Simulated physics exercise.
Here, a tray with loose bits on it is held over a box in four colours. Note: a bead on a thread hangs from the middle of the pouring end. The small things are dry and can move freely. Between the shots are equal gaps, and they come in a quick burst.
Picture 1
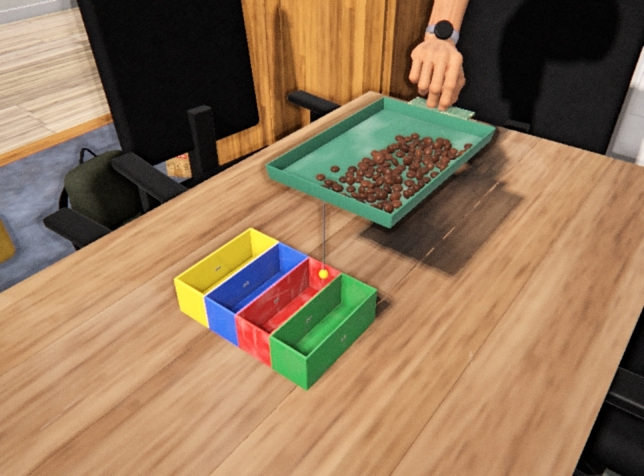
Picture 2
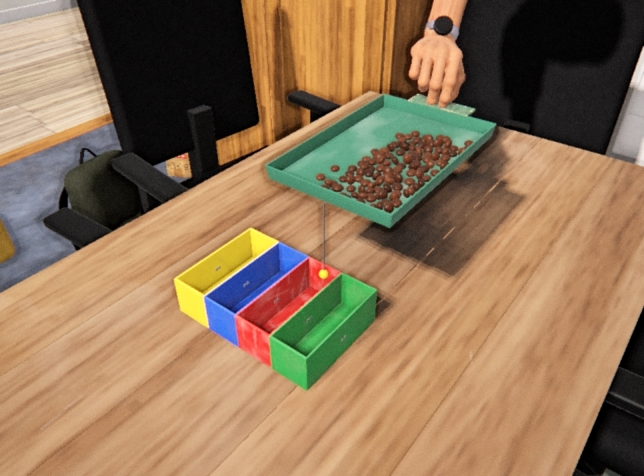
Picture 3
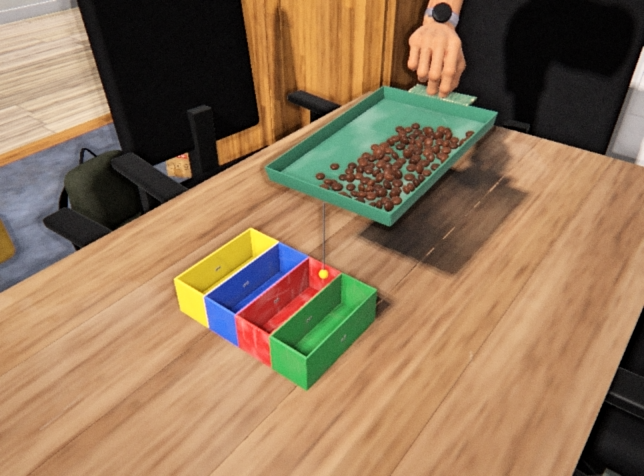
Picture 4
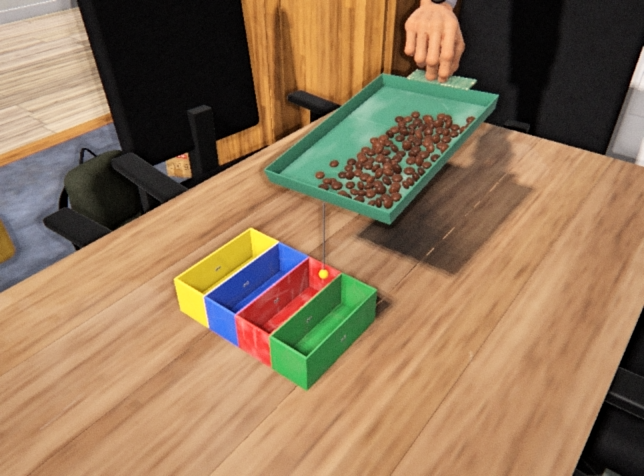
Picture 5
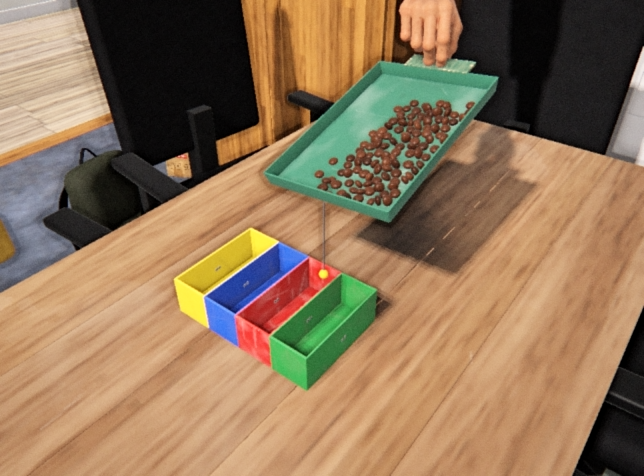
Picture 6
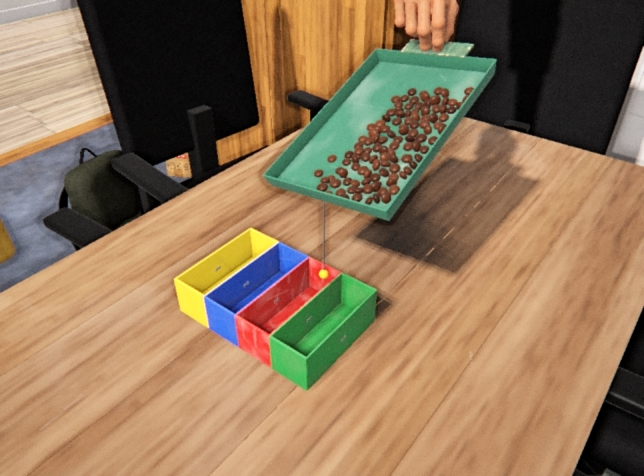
At first, a hand holds a green tray of small brown pieces nearly level above a box with yellow, blue, red and green compartments. Then the hand raises the far end, tilting the tray more steeply toward the box, while the pieces stay bunched on it and the box stays still.
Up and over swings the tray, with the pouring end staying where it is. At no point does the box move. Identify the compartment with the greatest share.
Greatest share: Blue.
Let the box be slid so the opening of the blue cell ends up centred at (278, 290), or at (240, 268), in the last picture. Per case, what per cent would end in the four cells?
In turn about 100 and about 100 percent.
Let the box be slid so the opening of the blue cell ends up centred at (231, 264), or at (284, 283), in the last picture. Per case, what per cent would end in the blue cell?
It would be roughly 10 per cent, followed by roughly 40 per cent.
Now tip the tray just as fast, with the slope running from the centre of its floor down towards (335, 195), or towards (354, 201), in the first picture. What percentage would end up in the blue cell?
The first try gives close to 10 per cent, the second close to 0 per cent.
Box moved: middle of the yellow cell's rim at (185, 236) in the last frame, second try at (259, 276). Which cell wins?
The first try: Green. The second: Yellow.
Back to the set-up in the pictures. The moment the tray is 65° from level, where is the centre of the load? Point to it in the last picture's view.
Look close to (314, 172) in the last picture.
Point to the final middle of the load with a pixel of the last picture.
Somewhere around (263, 307) in the final view.
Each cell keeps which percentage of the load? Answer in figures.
I'd put the yellow cell at 0 percent, the blue cell at 60 percent, the red cell at 20 percent and the green cell at 10 percent.
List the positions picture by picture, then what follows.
The first picture shows corners of the pouring end (269, 165) and (391, 213), level; middle of the load (397, 171), flat chocolate drops; bead on its thread (324, 274); yellow cell (192, 300); blue cell (221, 319); red cell (254, 339); green cell (289, 360).
The second picture shows corners of the pouring end (269, 165) and (391, 213), level; middle of the load (398, 170).
The third picture shows corners of the pouring end (268, 167) and (390, 212), tipped barely, lowest at the left corner; middle of the load (398, 166).
The fourth picture shows corners of the pouring end (267, 169) and (388, 210), tipped a little, lowest at the left corner; middle of the load (397, 159).
The fifth picture shows corners of the pouring end (267, 172) and (387, 209), tipped clearly, lowest at the left corner; middle of the load (396, 152).
The sixth picture shows corners of the pouring end (266, 174) and (385, 208), tipped clearly, lowest at the left corner; middle of the load (394, 146); yellow cell (192, 300); blue cell (221, 319); red cell (254, 339); green cell (289, 360).
Just after the last frame, tray tipped steeply; almost all on the tray; just a few falling or outside the box.
A moment on, tray tipped past a quarter turn; roughly a quarter on the tray; roughly a third in the blue cell; about a tenth in the red cell; about a tenth in the yellow cell; just a few in the green cell; roughly a quarter falling or outside the box.
Further on, tray tipped past a quarter turn; roughly two thirds in the blue cell; roughly a quarter in the red cell; about a tenth in the green cell; about a tenth in the yellow cell.
When it is over, tray tipped past a quarter turn; roughly two thirds in the blue cell; roughly a quarter in the red cell; about a tenth in the green cell; about a tenth in the yellow cell.
